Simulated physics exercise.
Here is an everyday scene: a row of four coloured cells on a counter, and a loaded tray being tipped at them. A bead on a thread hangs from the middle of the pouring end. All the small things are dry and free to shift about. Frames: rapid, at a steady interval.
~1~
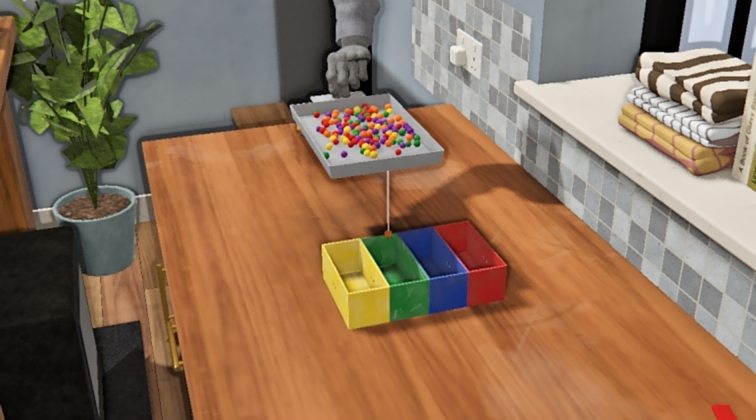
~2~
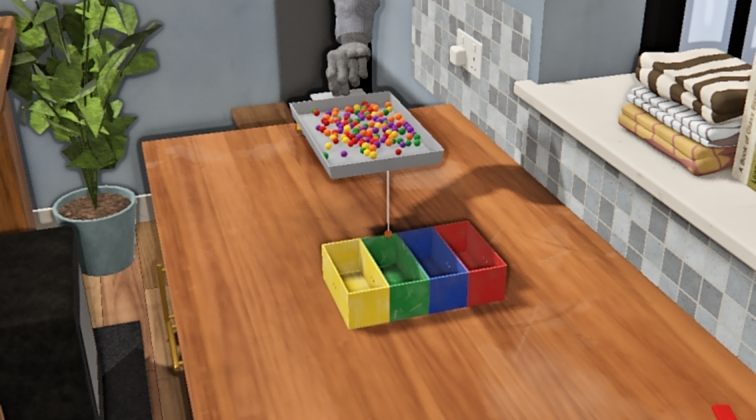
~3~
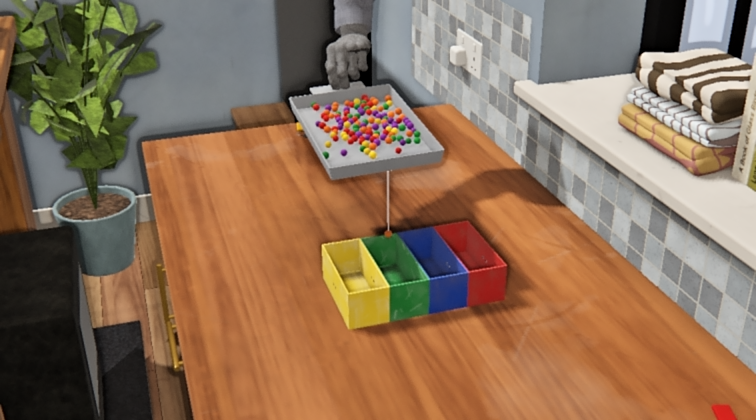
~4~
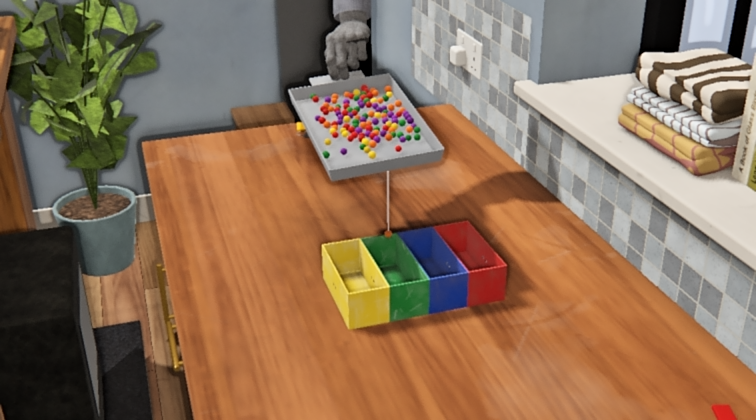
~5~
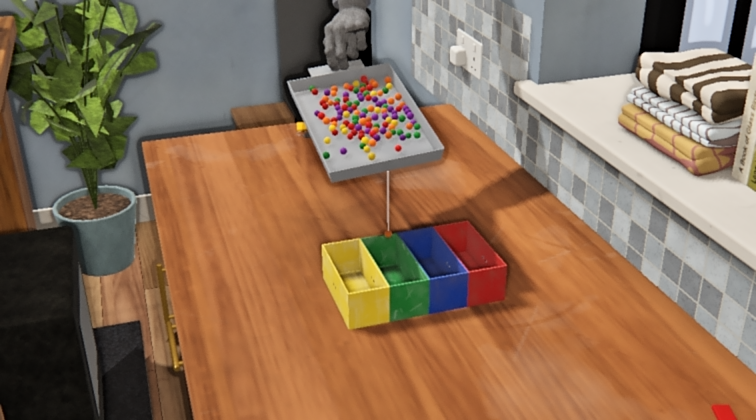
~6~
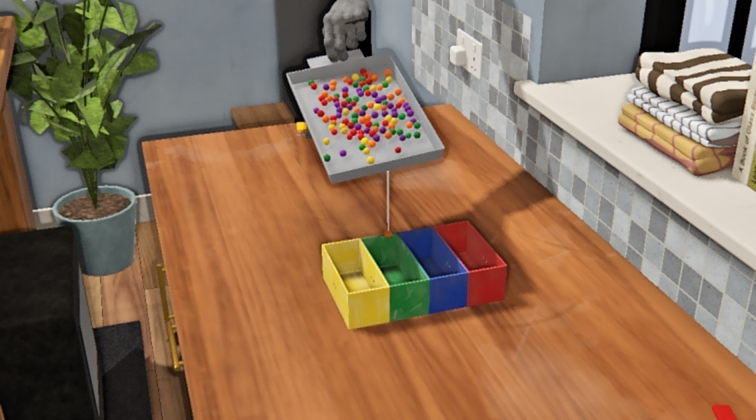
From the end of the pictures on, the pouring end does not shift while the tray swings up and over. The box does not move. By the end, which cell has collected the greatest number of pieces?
The yellow cell has collected the most.
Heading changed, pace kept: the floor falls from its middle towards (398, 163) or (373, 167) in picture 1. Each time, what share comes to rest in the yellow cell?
Around 0 percent for the first aim and around 50 percent for the second.
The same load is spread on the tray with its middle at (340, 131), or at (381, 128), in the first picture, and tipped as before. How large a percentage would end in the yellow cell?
Try 1: 70 %; try 2: 70 %.
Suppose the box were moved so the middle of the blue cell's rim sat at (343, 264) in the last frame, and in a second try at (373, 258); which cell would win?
The blue cell, then the green cell.
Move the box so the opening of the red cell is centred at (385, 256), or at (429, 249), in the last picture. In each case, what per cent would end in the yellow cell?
About 0 per cent first, then about 20 per cent.
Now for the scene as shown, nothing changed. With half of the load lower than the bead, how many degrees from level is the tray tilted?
Near 95 degrees.
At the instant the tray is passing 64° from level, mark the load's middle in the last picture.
I'd put the middle of the pieces at roughly (356, 164).
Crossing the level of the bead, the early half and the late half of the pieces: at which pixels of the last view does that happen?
I'd put it at roughly (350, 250), and after that at roughly (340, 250).
Just after the last frame, tray tipped steeply; the larger part on the tray; about a tenth in the yellow cell; just a few in the green cell; about a tenth falling or outside the box.
A moment on, tray tipped past a quarter turn; about a tenth on the tray; roughly half in the yellow cell; about a tenth in the green cell; roughly a quarter falling or outside the box.
Further on, tray tipped past a quarter turn; roughly two thirds in the yellow cell; about a tenth in the green cell; roughly a quarter falling or outside the box.
When it is over, tray tipped past a quarter turn; roughly two thirds in the yellow cell; about a tenth in the green cell; not one in the blue cell; not one in the red cell; roughly a quarter outside the box.
